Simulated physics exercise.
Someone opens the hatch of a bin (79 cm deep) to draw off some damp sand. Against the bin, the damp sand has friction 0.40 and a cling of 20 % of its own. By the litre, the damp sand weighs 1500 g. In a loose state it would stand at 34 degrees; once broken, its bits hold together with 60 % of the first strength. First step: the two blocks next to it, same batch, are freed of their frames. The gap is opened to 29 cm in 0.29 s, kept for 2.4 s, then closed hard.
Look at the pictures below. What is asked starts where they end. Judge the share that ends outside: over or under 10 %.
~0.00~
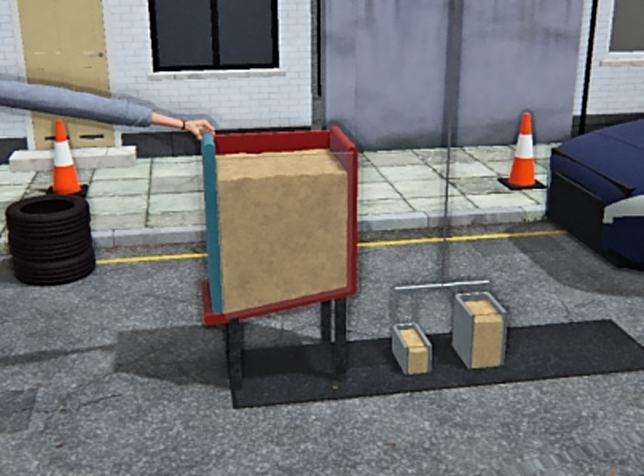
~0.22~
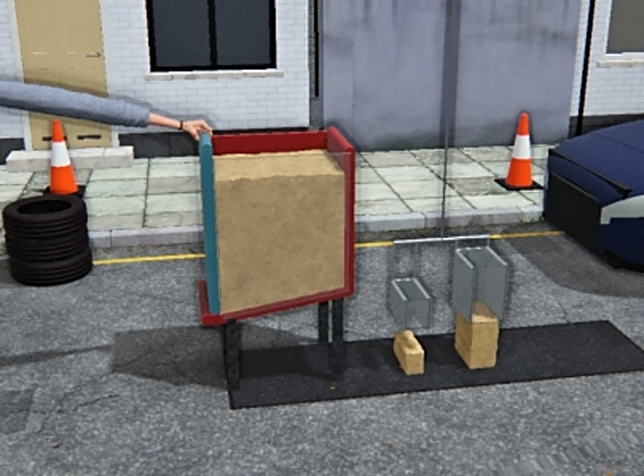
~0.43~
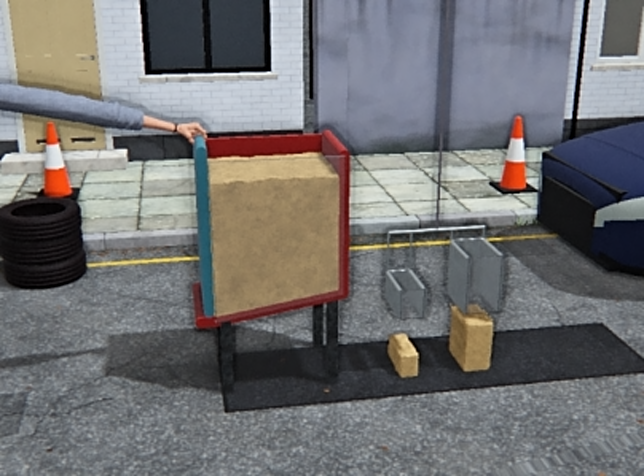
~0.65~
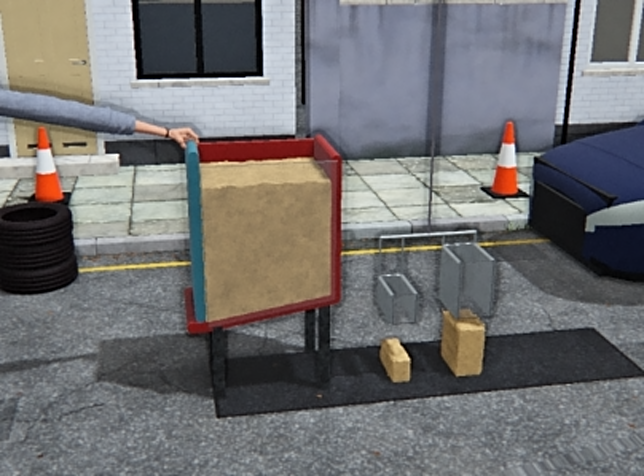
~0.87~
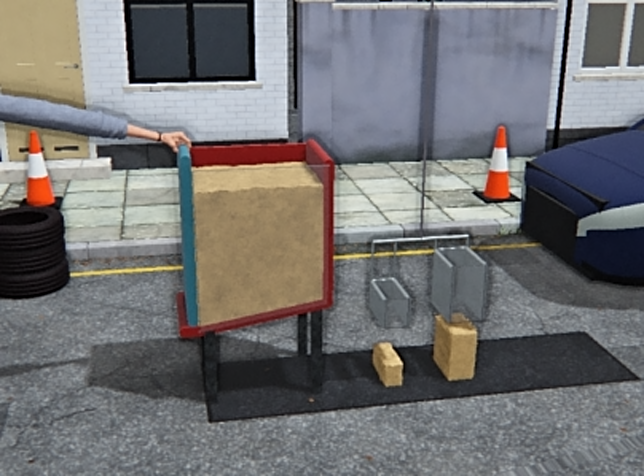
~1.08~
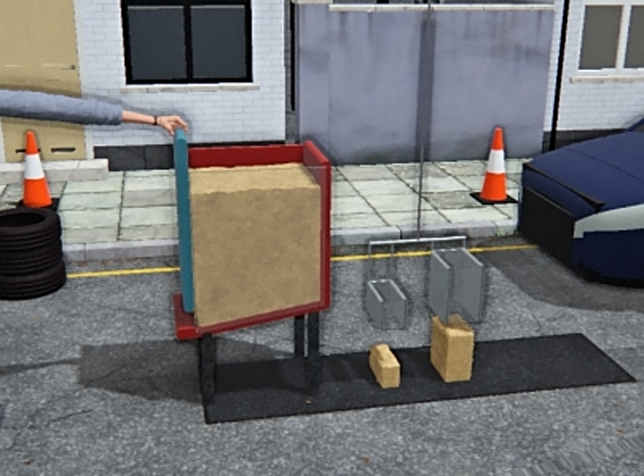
Lower than 10 %.
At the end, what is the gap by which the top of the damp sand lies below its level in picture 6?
The gap comes to about 0 centimetres.
After 1.71 s, the hatch is 29 cm open and 0 % is out.
After 2.45 s, the hatch is 29 cm open and 0 % is out.
After 3.19 s, the hatch is 29 cm open and 0 % is out.
After 3.93 s, the hatch is 7.4 cm open and 0 % is out.
After 4.32 s, at the end, the hatch is shut and 0 % is out.
